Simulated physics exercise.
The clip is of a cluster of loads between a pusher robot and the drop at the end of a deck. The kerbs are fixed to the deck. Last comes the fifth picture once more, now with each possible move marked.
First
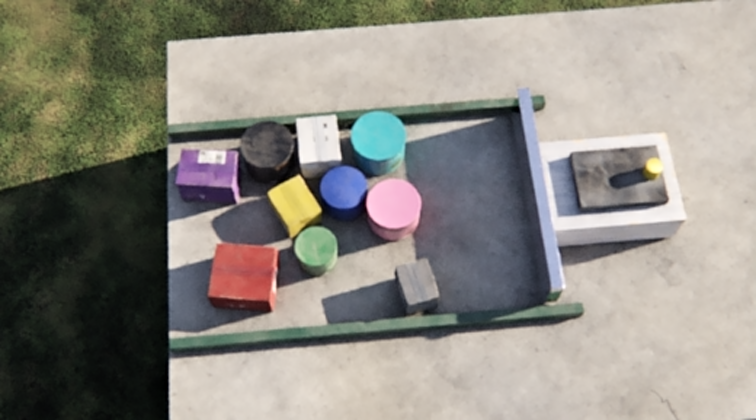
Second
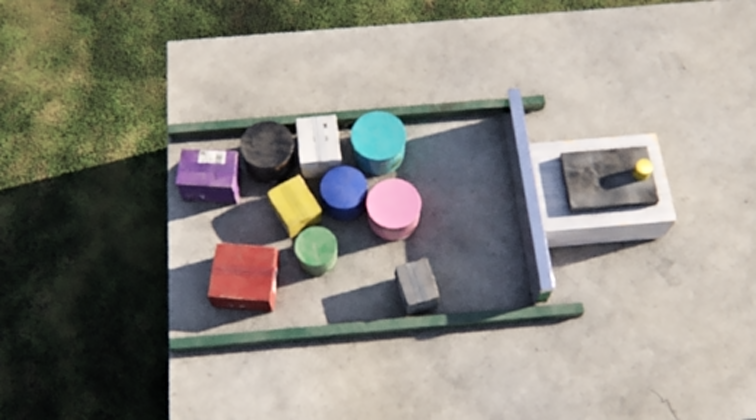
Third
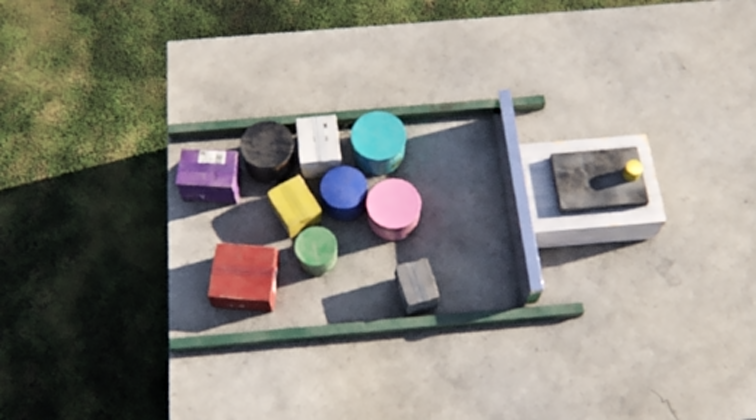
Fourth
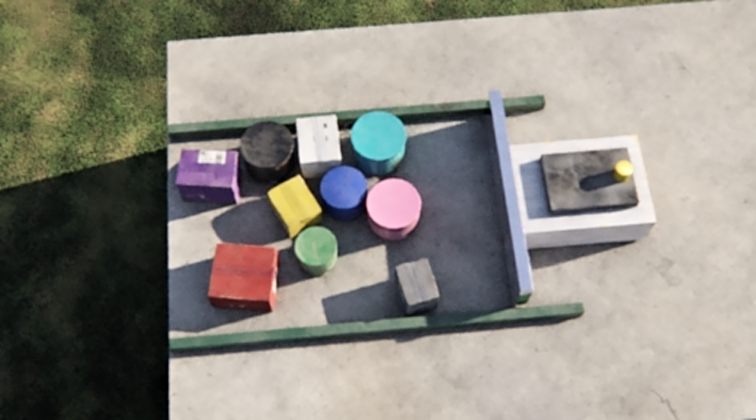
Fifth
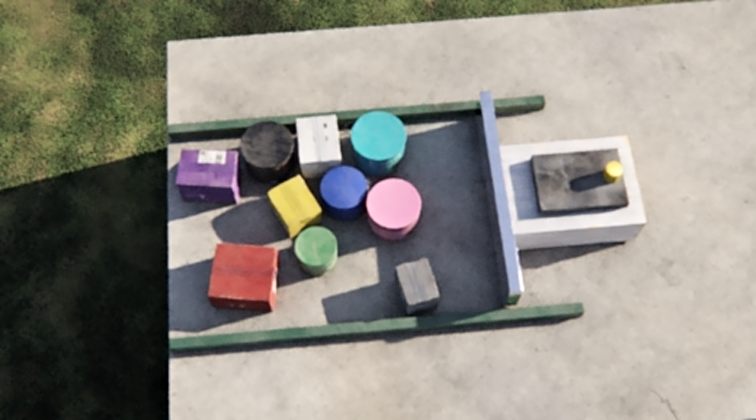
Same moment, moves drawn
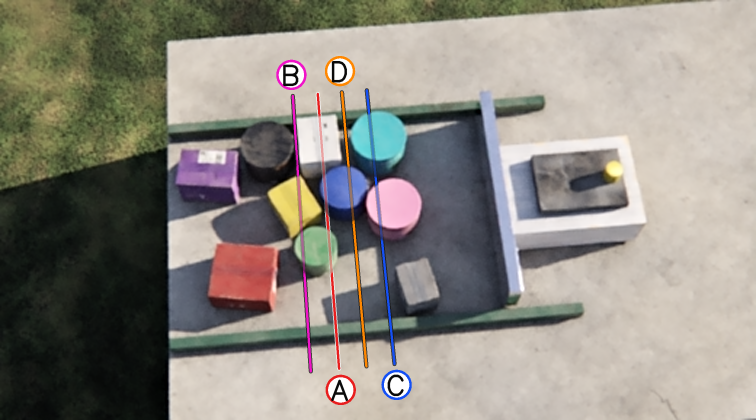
A white robot with a dark top panel, a yellow knob and a wide blue-grey blade creeps steadily left between two green rails on a pale concrete deck, seen from high above. Ahead of it sit turquoise, pink, blue, green and black pails among white, yellow, purple, red and grey boxes, with grass beyond the deck's left edge. The loads stay still, untouched, and the camera holds steady.
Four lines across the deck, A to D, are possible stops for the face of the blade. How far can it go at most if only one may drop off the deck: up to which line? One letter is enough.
The farthest such stop is B.
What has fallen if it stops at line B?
The purple parcel.
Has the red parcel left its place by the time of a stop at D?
No.
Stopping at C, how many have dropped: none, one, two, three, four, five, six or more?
By then, none.
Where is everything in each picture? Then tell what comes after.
In the first frame, pink pail (394, 210); yellow parcel (295, 207); black pail (269, 153).
In the second frame, robot (602, 178); purple parcel (210, 176).
In the third frame, robot (593, 179); grey box (416, 287).
In the fourth frame, robot (582, 180); turquoise pail (379, 144).
In the fifth frame, robot (573, 181); green pail (317, 252); pink pail (394, 210); yellow parcel (295, 207).
On the marked copy, A at (328, 223); B at (301, 225); C at (380, 219); D at (353, 221).
With B. Early on, robot (502, 187); purple parcel (210, 176); red parcel (245, 278).
Further on, robot (431, 192); purple parcel (184, 187); black pail (226, 151).
At the end, robot (377, 197); purple parcel over the edge; black pail (174, 153); one fallen.
As for the rest, A is within the limit but short; C is within the limit but short; D is within the limit but short.
